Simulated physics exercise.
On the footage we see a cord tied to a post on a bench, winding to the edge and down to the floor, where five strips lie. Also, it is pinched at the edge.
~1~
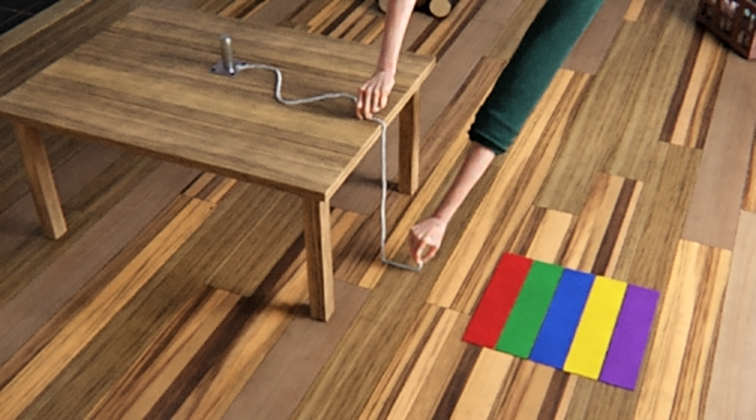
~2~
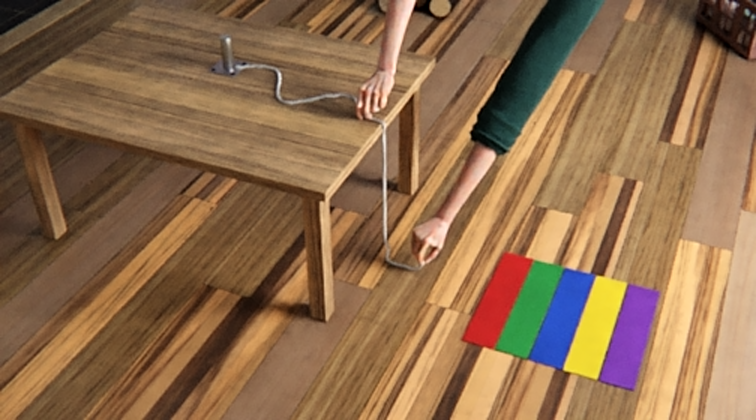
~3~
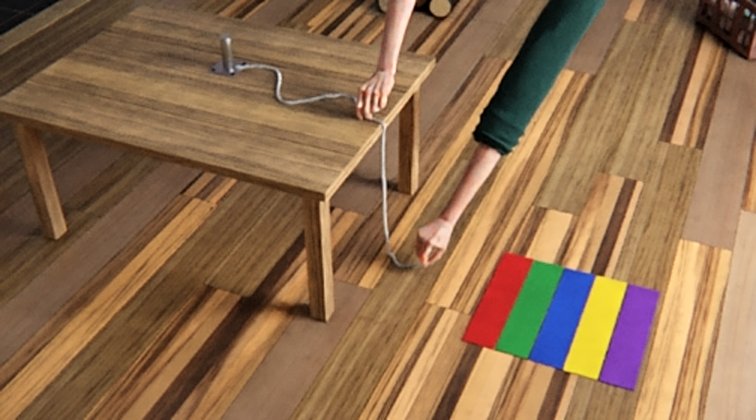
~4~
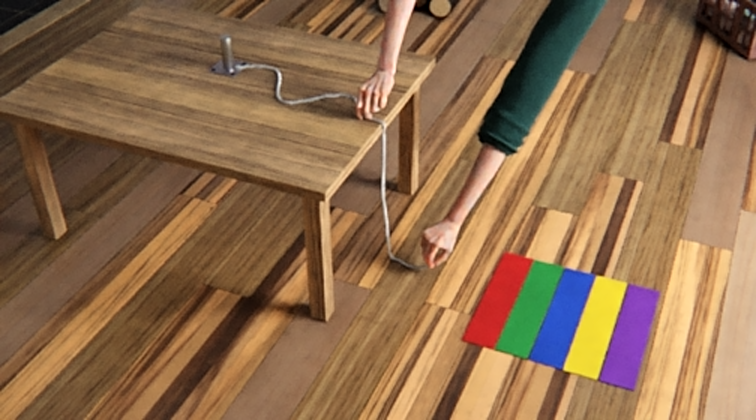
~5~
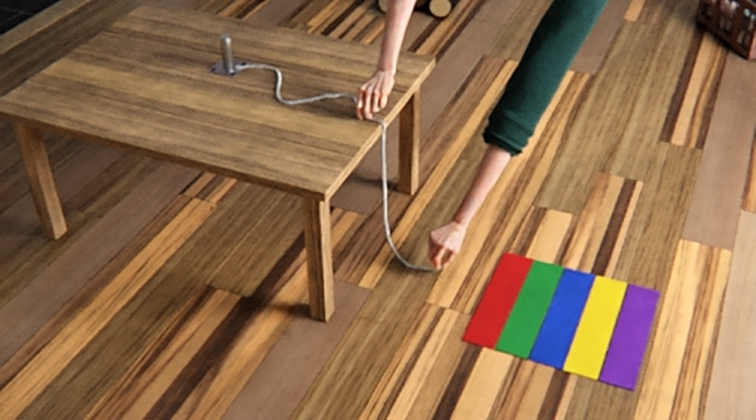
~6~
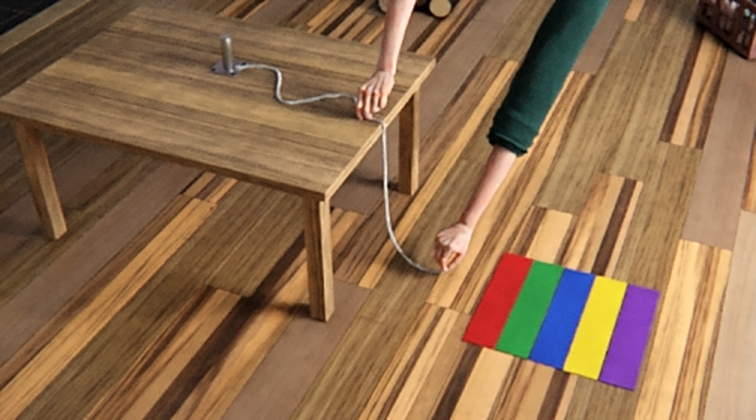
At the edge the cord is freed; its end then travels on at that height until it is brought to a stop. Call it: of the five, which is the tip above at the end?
The yellow strip.
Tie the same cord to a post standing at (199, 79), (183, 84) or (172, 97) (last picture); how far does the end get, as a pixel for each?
Around (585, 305), then (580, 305), then (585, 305).
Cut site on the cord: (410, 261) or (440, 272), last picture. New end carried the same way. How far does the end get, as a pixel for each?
I'd say somewhere near (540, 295) the first time and near (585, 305) the second time.
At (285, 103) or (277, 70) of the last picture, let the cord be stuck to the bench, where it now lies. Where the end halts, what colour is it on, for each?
In order, blue and yellow.
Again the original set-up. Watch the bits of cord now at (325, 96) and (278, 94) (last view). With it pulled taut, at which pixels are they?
Roughly at (362, 111), and the other roughly at (310, 93).
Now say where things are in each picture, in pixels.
In the first picture, end (421, 261); red (485, 327); green (518, 337); blue (552, 346); yellow (586, 356); purple (621, 366).
In the second picture, end (424, 262); cord through (267, 67) (279, 98) (347, 96) (383, 129) (384, 189) (387, 245).
In the third picture, end (428, 263).
In the fourth picture, end (434, 265); cord through (267, 67) (279, 98) (347, 96) (383, 129) (383, 189) (389, 248).
In the fifth picture, end (441, 266).
In the sixth picture, end (447, 268); cord through (267, 67) (279, 98) (347, 96) (383, 129) (386, 189) (400, 250).
Early on, end near (539, 293); over green.
Midway, end near (581, 304); over blue.
At the end of the slack, end near (606, 311); over yellow. The end stops over the yellow strip.
